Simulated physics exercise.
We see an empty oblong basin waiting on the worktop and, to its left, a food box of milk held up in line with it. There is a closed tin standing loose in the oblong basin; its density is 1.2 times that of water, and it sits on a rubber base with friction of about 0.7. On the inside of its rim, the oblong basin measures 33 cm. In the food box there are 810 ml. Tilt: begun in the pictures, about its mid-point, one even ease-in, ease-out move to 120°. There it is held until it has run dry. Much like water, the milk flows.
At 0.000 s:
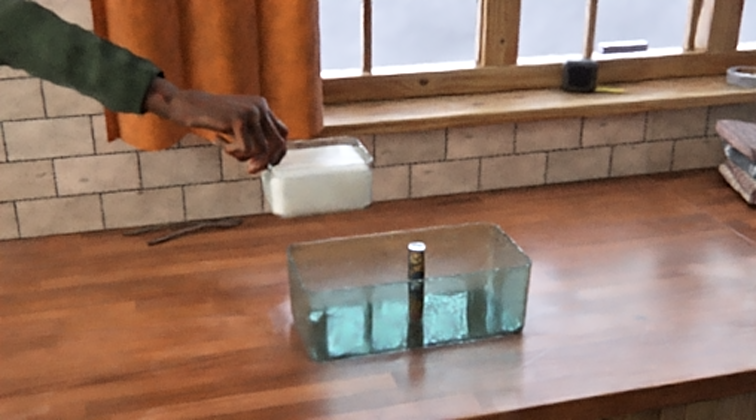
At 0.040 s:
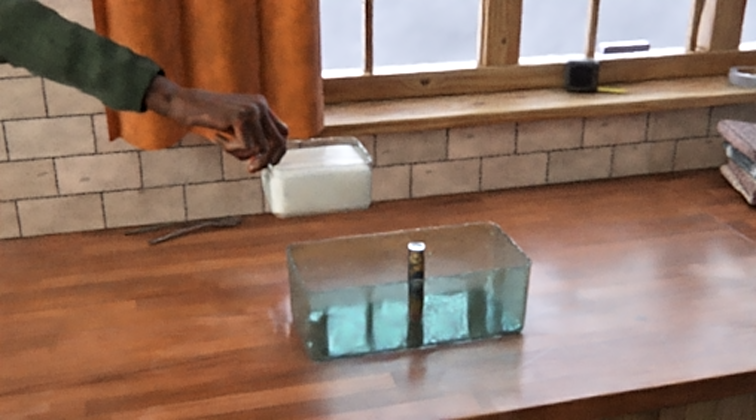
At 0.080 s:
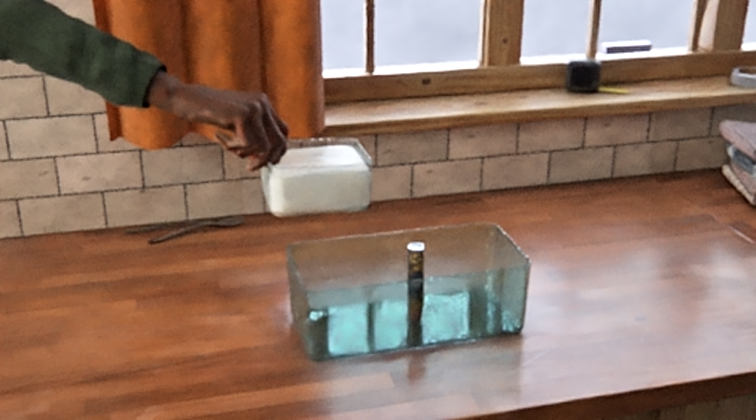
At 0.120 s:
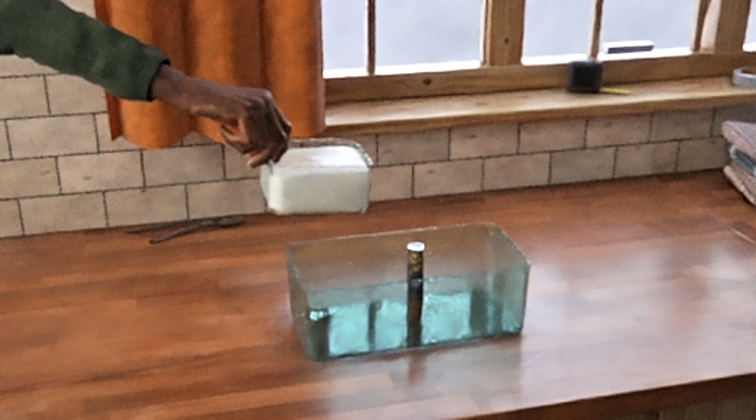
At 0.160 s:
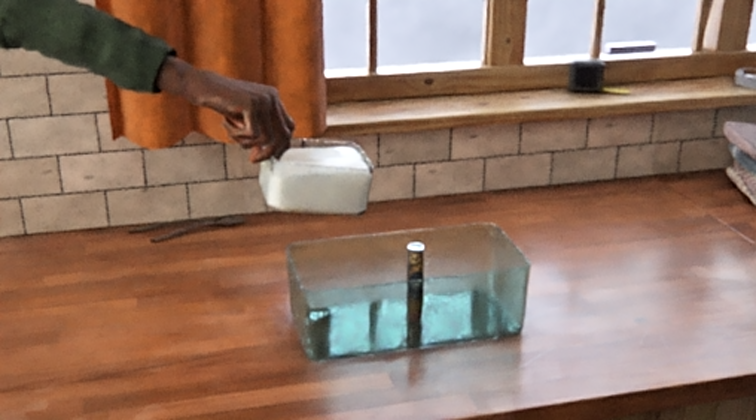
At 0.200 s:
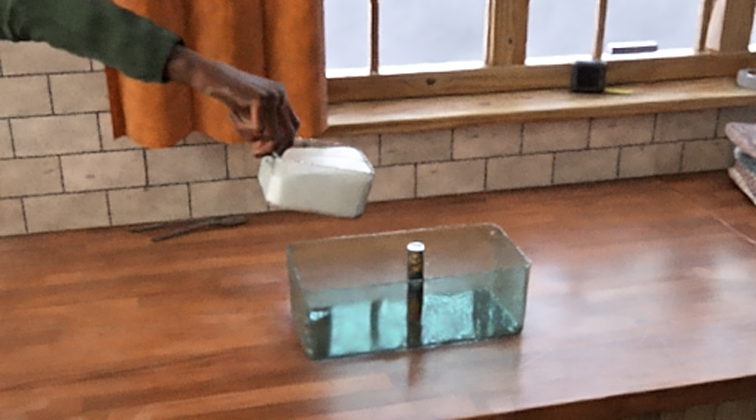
Hand tilting a clear box of milk gradually rightward beside a glass basin with a small upright tin on a wooden worktop.
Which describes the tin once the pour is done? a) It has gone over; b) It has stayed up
The answer is a.
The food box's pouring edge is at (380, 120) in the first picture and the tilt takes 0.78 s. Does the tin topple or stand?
Result: Tin upright.
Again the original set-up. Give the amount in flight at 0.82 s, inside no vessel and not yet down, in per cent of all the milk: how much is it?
Near 5 per cent, I'd say.
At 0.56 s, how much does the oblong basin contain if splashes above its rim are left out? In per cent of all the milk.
24 %, more or less.
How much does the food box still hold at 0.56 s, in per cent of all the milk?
About 32 per cent.
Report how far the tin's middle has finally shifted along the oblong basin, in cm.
All told, the tin's centre has moved close to 8.0 cm.
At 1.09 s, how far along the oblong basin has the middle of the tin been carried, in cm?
About 8 cm.
By 0.56 s the tilt is 83° and 33 per cent is still to pour; the tin stands where it began.
By 0.82 s the tilt is 118° and 3 per cent is still to pour; the tin leans 22°.
By 1.09 s the tilt is 120° and 0 per cent is still to pour; the tin lies on its side.
By 1.39 s the tilt is 120° and 0 per cent is still to pour; the tin lies on its side.
At rest the tin lies on its side.
